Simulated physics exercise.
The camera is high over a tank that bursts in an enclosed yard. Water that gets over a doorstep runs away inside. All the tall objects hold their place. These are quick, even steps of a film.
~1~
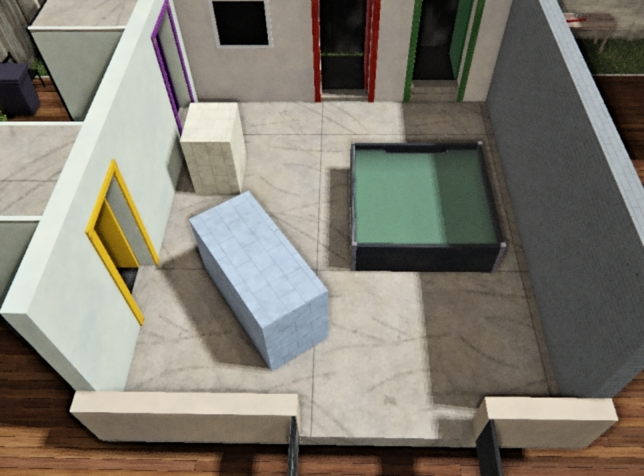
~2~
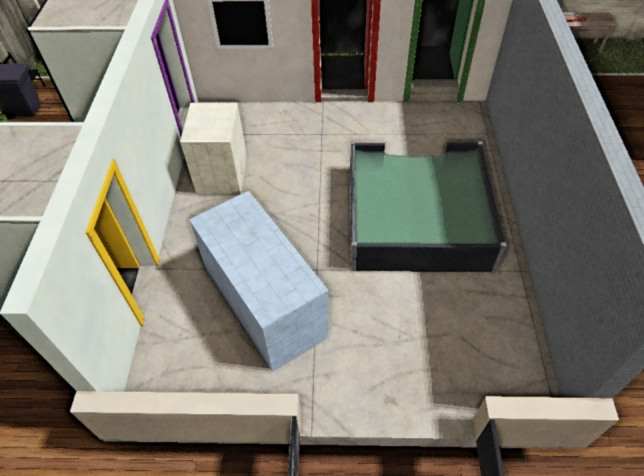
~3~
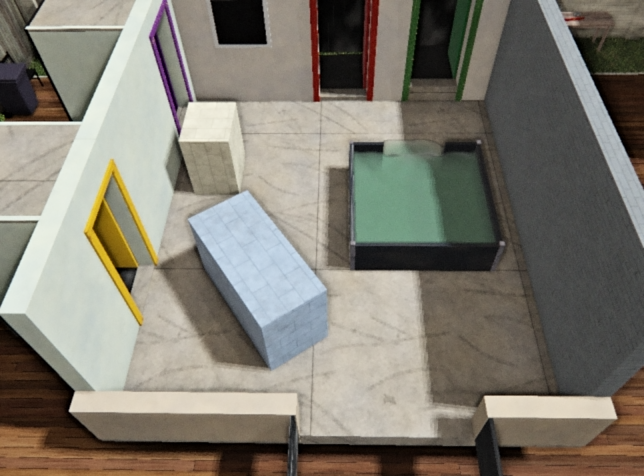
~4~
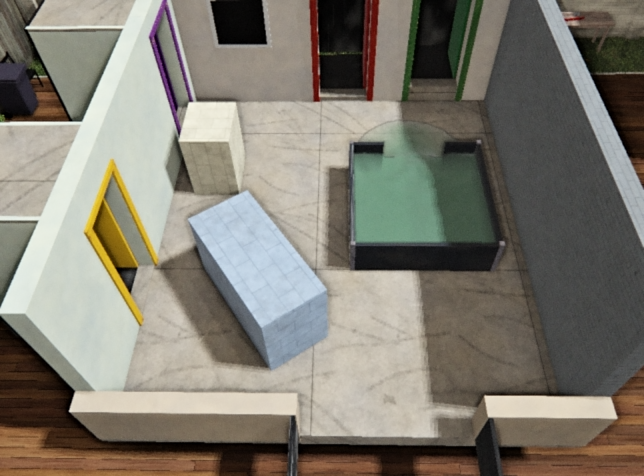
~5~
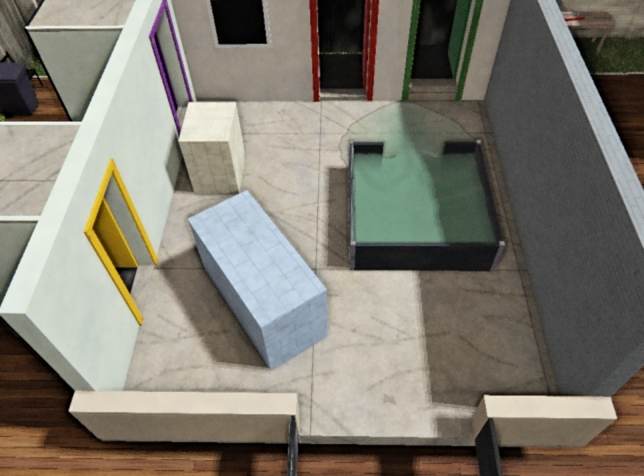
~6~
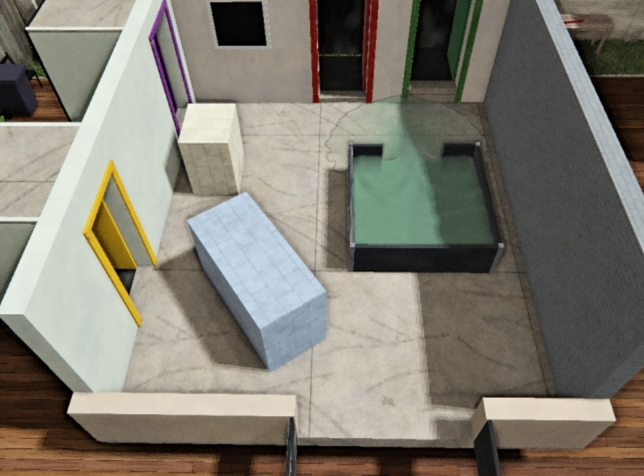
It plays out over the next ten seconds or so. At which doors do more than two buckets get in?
In the end: The green door stays under that; the red door takes more than that; the purple door stays under that; the yellow door stays under that.
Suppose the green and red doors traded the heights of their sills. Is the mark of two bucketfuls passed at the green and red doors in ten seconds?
Then: Green floods, red keeps below it.
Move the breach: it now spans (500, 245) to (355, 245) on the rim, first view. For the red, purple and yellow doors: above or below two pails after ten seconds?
In short: Red holds, purple takes less, yellow stays under.
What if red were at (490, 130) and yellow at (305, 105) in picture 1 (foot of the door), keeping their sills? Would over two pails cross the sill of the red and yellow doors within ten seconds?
My reading: The red one goes over, the yellow one goes over.
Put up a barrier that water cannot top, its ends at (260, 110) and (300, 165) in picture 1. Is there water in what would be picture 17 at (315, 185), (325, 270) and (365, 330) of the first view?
One after the other: Clear, clear, dry.
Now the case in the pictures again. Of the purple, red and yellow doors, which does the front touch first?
It is the door marked red.
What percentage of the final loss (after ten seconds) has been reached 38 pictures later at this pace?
Roughly 60 per cent.
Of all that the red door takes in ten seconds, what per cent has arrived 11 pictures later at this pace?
About 35 per cent.
A moment on, water covers 20 % of the floor; the green door wet at the sill, nothing in, the red door under two buckets in, the purple door not reached, the yellow door not reached.
Next, water covers 25 % of the floor; the green door wet at the sill, nothing in, the red door over two buckets in, the purple door not reached, the yellow door not reached.
Then, water covers 40 % of the floor; the green door wet at the sill, nothing in, the red door over two buckets in, the purple door wet at the sill, nothing in, the yellow door not reached.
Later, water covers 65 % of the floor; the green door wet at the sill, nothing in, the red door far over two buckets in, the purple door wet at the sill, nothing in, the yellow door wet at the sill, nothing in.
In the end, water covers 95 % of the floor; the green door wet at the sill, nothing in, the red door far over two buckets in, the purple door wet at the sill, nothing in, the yellow door wet at the sill, nothing in.
